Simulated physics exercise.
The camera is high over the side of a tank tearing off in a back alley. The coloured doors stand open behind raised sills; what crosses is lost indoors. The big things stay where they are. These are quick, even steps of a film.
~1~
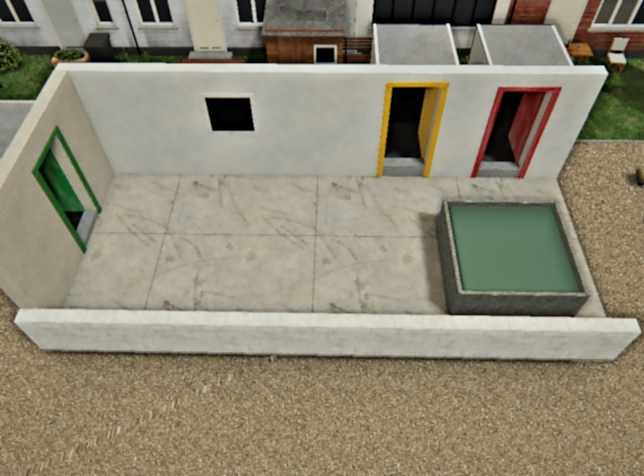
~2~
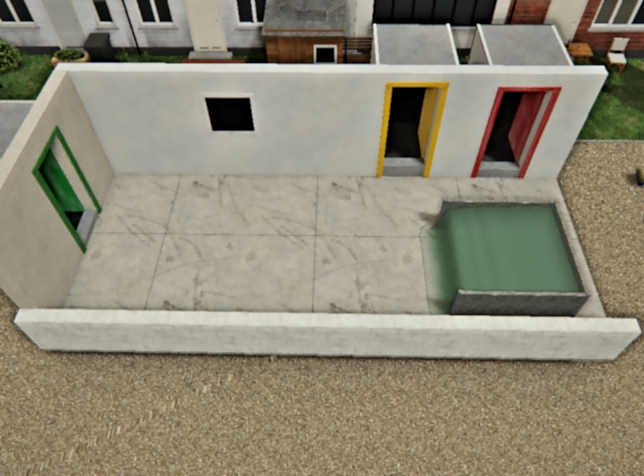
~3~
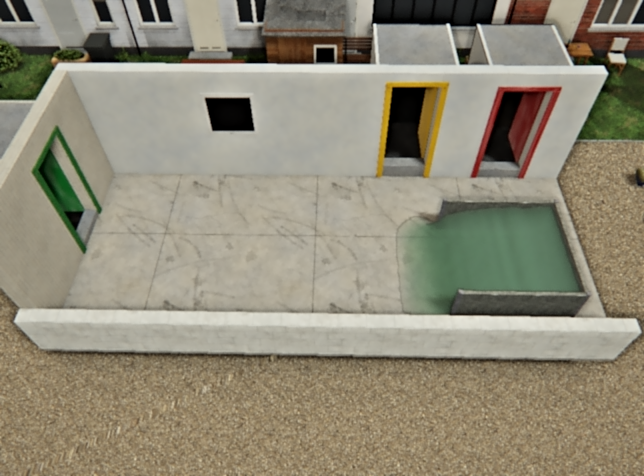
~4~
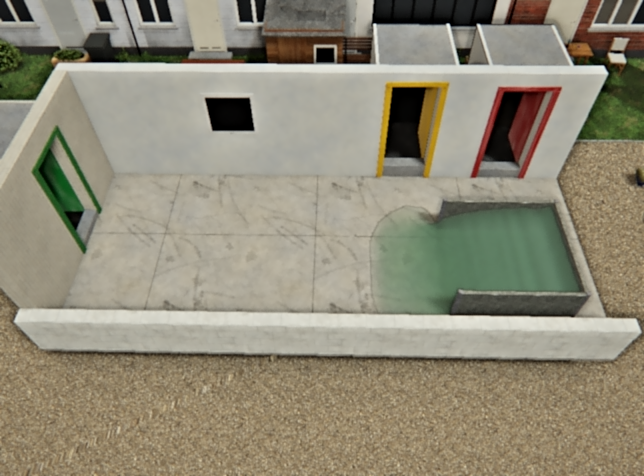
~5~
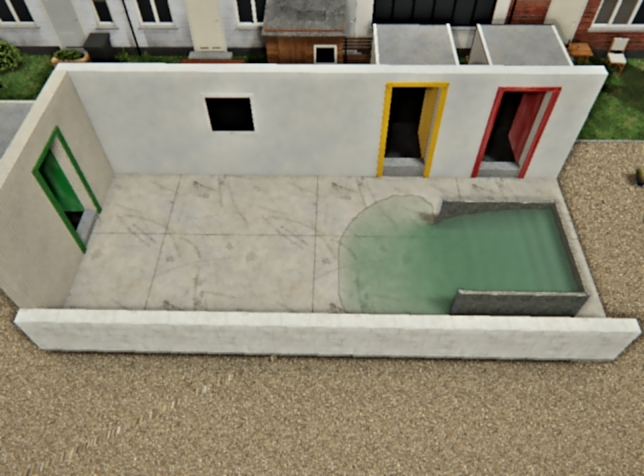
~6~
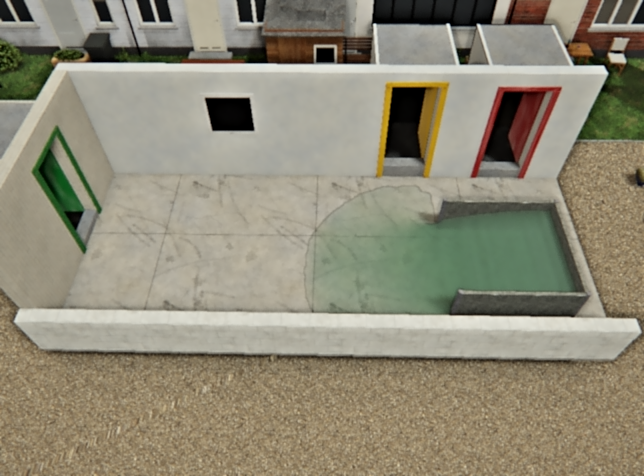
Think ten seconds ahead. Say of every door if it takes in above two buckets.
The green door lets in a lot; the yellow door admits no more than that; the red door admits no more than that.
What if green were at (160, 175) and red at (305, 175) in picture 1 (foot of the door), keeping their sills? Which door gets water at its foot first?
First comes the red door.
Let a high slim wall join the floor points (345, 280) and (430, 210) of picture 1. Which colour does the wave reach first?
The door marked red.
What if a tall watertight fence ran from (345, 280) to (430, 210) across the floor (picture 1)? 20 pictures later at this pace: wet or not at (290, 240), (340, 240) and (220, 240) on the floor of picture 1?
One after the other: Wet, not flooded, awash.
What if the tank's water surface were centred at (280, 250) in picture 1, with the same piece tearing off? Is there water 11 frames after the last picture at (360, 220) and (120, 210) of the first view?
In that order: Not flooded, flooded.
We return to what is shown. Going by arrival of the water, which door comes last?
Last comes the one in red.
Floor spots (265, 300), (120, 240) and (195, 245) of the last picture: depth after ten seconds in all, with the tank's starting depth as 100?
About 12, 12 and 12 per cent.
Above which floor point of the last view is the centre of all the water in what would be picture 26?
Close to (256, 253).
A moment on, water covers 55 % of the floor; the green door not reached, the yellow door wet at the sill, nothing in, the red door not reached.
Next, water covers 75 % of the floor; the green door wet at the sill, nothing in, the yellow door wet at the sill, nothing in, the red door not reached.
Then, water covers 80 % of the floor; the green door over two buckets in, the yellow door wet at the sill, nothing in, the red door not reached.
Later, water covers 80 % of the floor; the green door far over two buckets in, the yellow door wet at the sill, nothing in, the red door not reached.
In the end, water covers 95 % of the floor; the green door far over two buckets in, the yellow door wet at the sill, nothing in, the red door wet at the sill, nothing in.
